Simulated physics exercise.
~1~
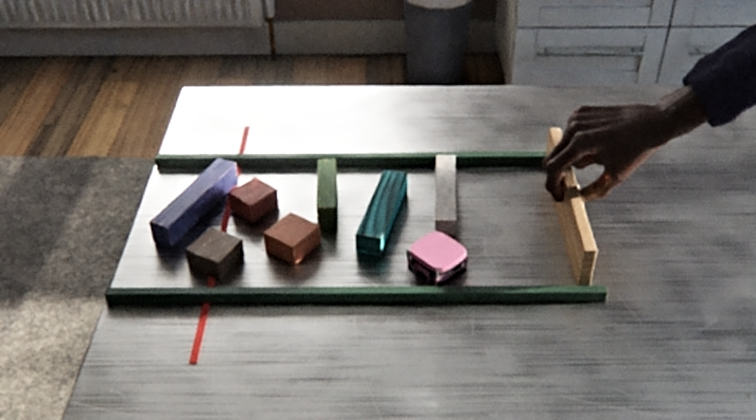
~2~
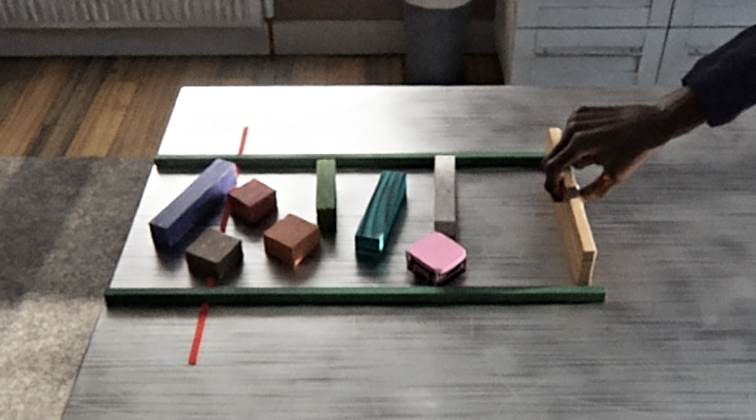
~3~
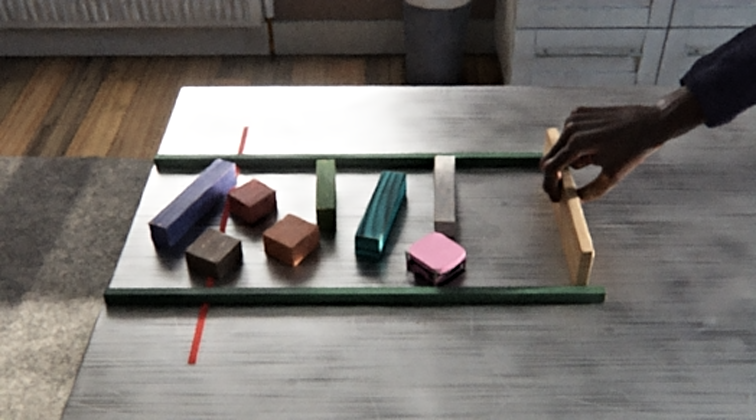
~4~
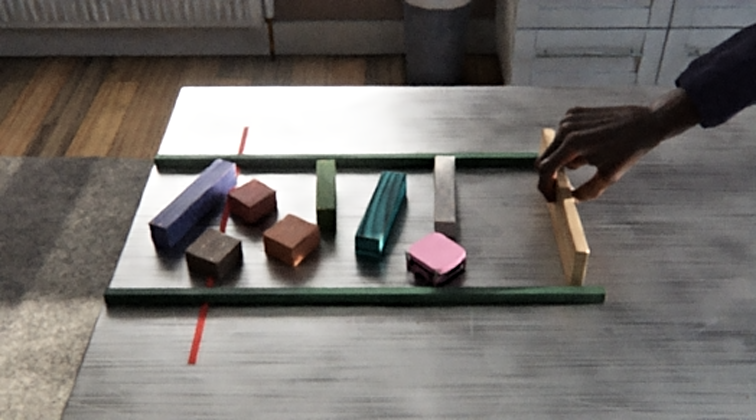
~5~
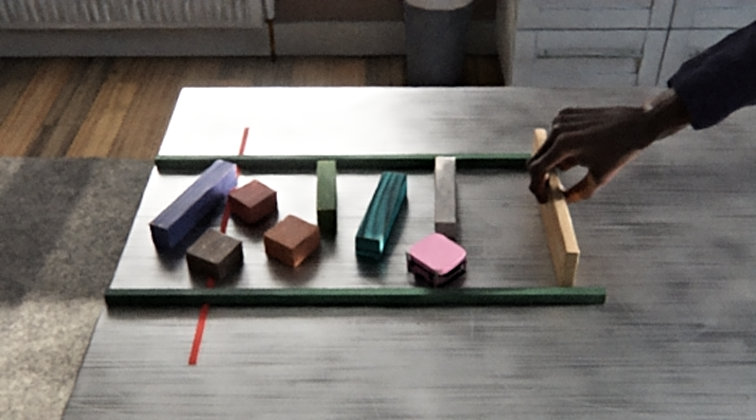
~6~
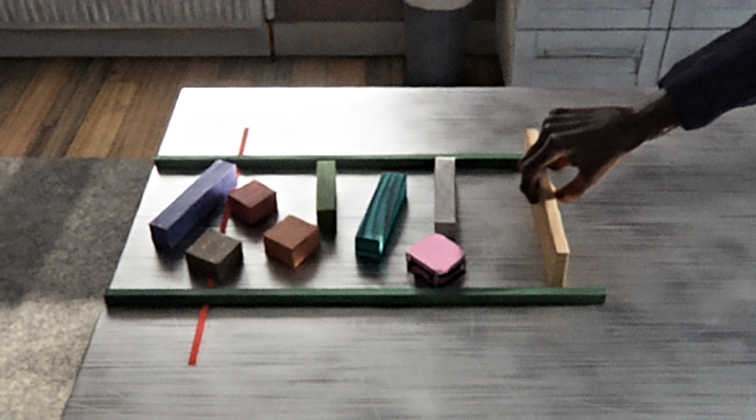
In this clip, a hand slides a wooden board slightly to the left between two green rails on a table, while the colourful blocks and bars lying between the rails, some near a red tape line, stay still.
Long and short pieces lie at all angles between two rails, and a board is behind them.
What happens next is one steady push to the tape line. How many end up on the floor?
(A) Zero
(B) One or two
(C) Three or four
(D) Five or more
One or two.
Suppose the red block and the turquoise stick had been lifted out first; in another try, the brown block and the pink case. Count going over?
Well, the first time you'd get 0, and the next time 1.
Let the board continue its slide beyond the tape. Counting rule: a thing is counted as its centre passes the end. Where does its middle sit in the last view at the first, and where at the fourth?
At the first moment about (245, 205), at the next about (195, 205).
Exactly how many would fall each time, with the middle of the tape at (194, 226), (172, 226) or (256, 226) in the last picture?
3, 5, 0.
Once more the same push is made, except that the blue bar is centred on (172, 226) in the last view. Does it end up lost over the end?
The blue bar plunges.
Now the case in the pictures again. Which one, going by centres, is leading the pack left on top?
It's the brown block.
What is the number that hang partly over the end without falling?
2 is the number.
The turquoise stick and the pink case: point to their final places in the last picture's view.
The turquoise stick ends at (191, 211) and the pink case at (192, 262).
Early on, none off yet; blue bar at rest near (195, 203); brown block at rest near (215, 255); red block at rest near (253, 202).
A while later, none off yet; blue bar travelled a little near (160, 202); brown block travelled about its own width near (154, 264); red block travelled well along near (185, 209).
Finally, the number that fall off is one or two; lost, blue bar.
